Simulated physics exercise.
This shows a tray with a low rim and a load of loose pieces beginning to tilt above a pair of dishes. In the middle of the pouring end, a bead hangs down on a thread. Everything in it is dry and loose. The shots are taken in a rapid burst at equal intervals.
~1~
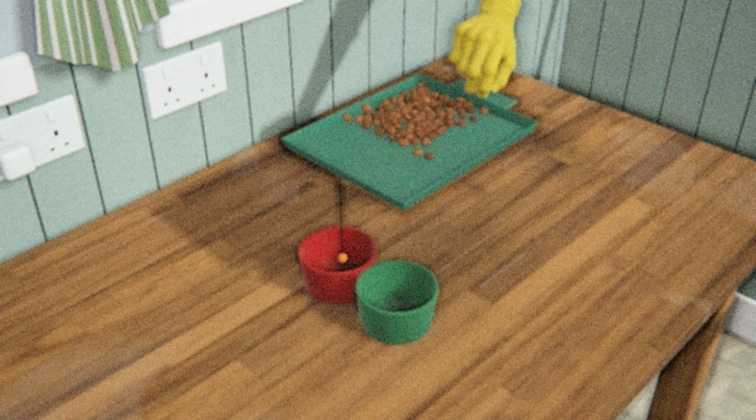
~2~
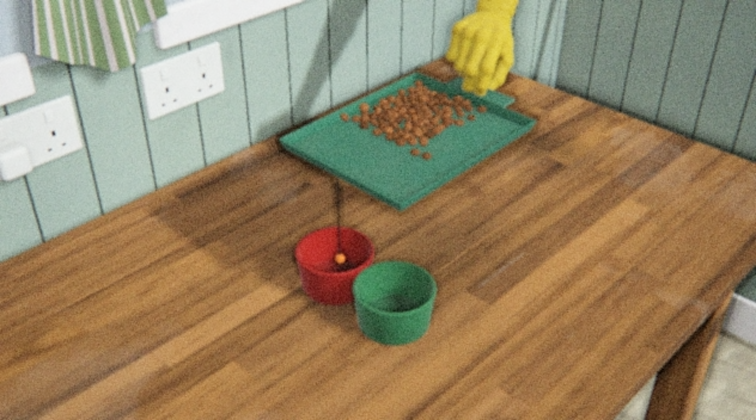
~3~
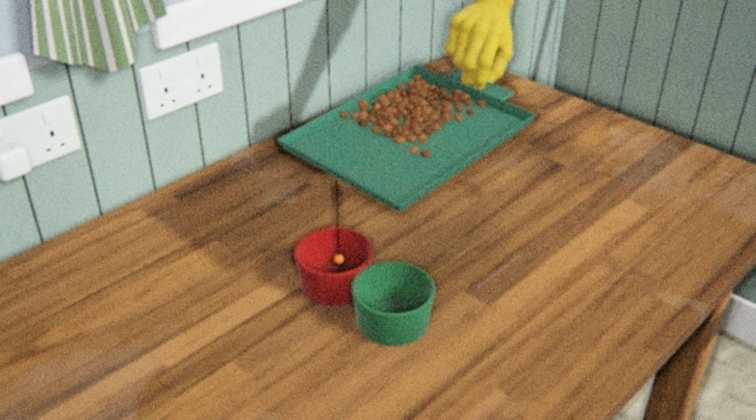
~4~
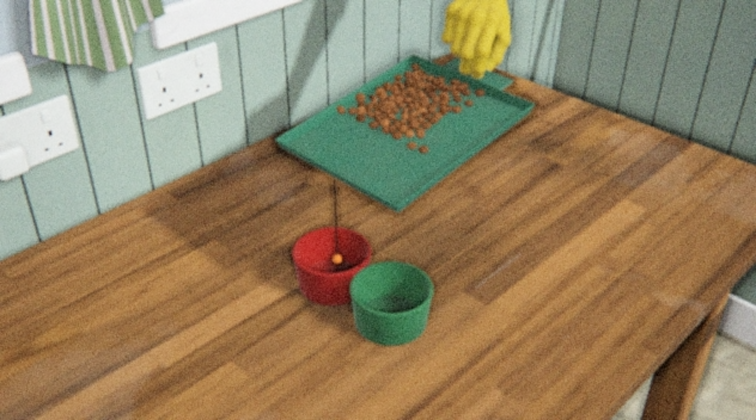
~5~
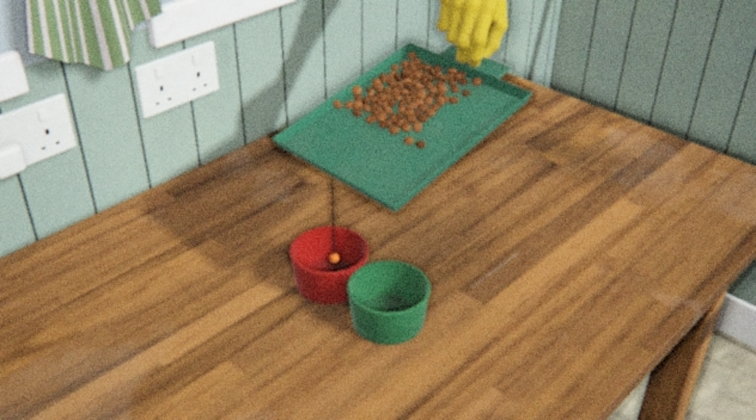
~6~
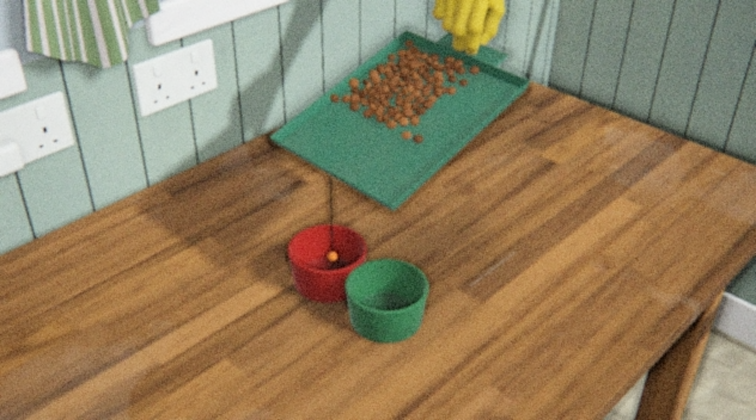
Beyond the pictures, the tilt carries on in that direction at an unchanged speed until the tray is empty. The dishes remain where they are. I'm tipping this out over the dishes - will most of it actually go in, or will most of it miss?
Caught: Below half.
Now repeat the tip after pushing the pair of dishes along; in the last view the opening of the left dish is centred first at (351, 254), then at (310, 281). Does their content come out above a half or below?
For the two places in order: A minority share, a majority share.
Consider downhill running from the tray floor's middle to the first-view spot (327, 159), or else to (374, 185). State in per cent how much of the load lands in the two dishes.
10 per cent, then 20 per cent.
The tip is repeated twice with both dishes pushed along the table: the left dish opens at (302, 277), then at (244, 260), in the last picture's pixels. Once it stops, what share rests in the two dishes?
About 70 and 70 per cent respectively.
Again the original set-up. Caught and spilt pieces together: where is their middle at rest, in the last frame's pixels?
Around (288, 340).
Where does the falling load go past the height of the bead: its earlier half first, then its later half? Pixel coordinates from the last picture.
The early half goes through (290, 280), the late half through (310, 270).
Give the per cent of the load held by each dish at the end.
Result - left dish: 0 %; right dish: 0 %.
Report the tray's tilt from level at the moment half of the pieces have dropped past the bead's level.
70° or so.
Shortly afterwards, tray tipped steeply; near two thirds on the tray; only a few outside both; near a third in the air.
Next, tray tipped right over; near a quarter on the tray; only a few in the right dish; only a few in the left dish; near two thirds outside both; a little in the air.
Some moments later, tray tipped past a quarter turn; only a few in the right dish; all but a few outside both.
In the end, tray tipped past a quarter turn; only a few in the right dish; none at all in the left dish; all but a few outside both.
